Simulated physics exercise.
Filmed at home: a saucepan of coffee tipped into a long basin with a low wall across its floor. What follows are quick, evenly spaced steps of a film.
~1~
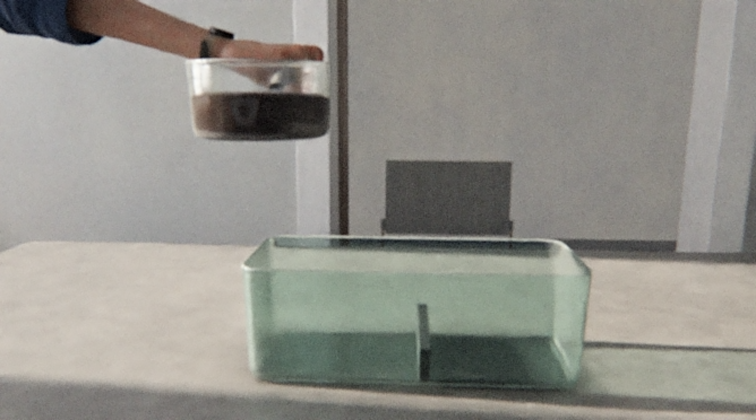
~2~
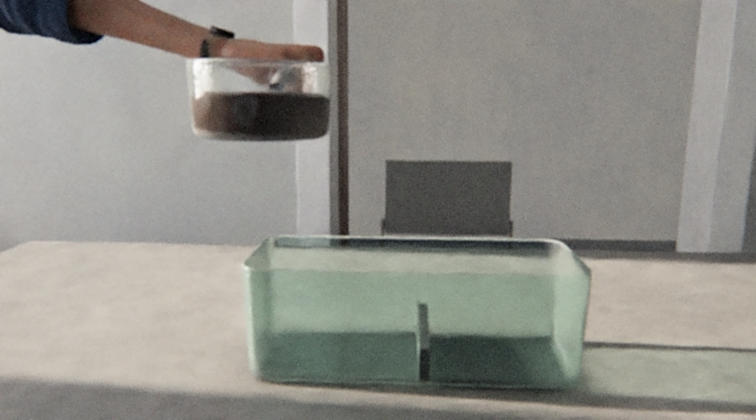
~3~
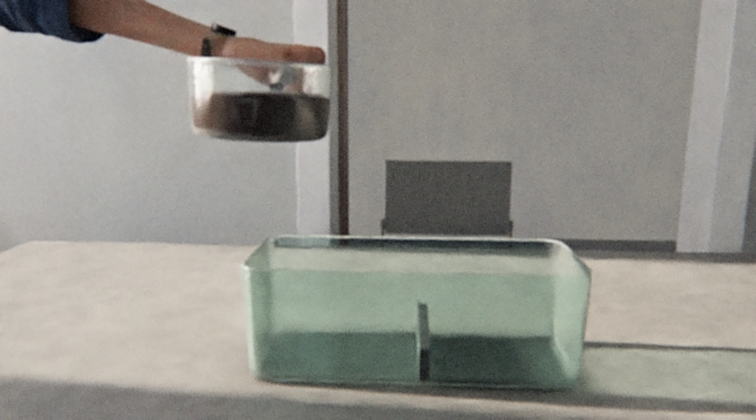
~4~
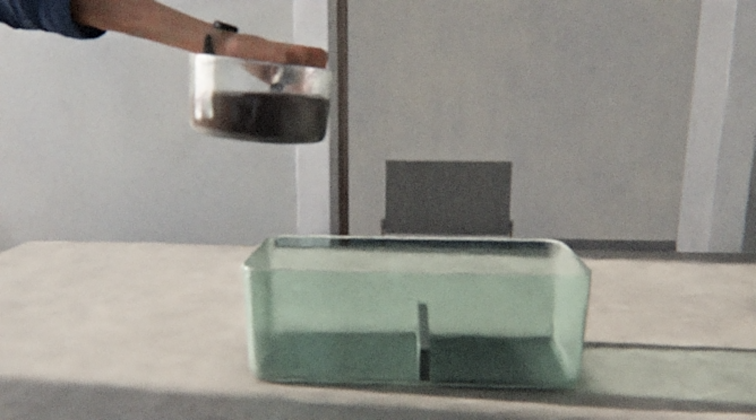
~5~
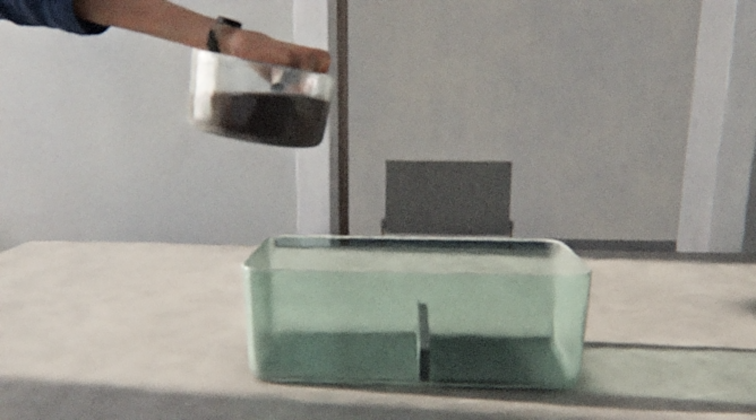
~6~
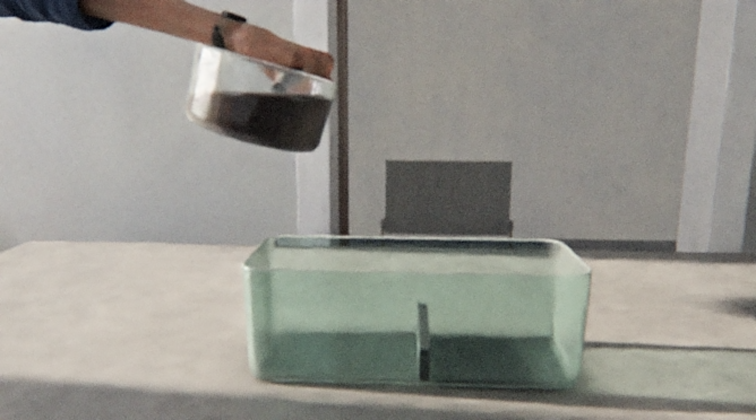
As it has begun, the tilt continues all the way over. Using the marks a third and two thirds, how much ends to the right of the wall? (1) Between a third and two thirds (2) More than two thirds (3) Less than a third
The answer is 3.
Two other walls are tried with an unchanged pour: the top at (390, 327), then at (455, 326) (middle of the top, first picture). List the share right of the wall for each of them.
Try one about 50 %, try two about 10 %.
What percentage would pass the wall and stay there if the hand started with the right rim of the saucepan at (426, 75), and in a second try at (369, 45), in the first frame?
It would come to near 90 per cent, and then near 55 per cent.
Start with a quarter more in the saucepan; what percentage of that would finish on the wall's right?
Close to 25 per cent.
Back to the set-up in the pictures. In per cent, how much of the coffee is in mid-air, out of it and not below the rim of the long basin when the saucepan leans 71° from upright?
Around 35 in a hundred.
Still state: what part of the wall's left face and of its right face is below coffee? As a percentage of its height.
I'd put the left at about 70 and the right at about 0.
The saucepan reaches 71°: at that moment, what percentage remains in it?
Close to 55 per cent.
A moment on, the saucepan is tipped part way and 56 per cent is still to pour, 10 is left of the wall and 0 right of it.
Next, the saucepan is tipped right over and 9 per cent is still to pour, 76 is left of the wall and 4 right of it.
Then the saucepan is tipped right over and 0 per cent is still to pour, 93 is left of the wall and 6 right of it.
Later the saucepan is tipped right over and 0 per cent is still to pour, 93 is left of the wall and 6 right of it.
Finally, 93 per cent lies left of the wall, 6 right of it and 1 outside.
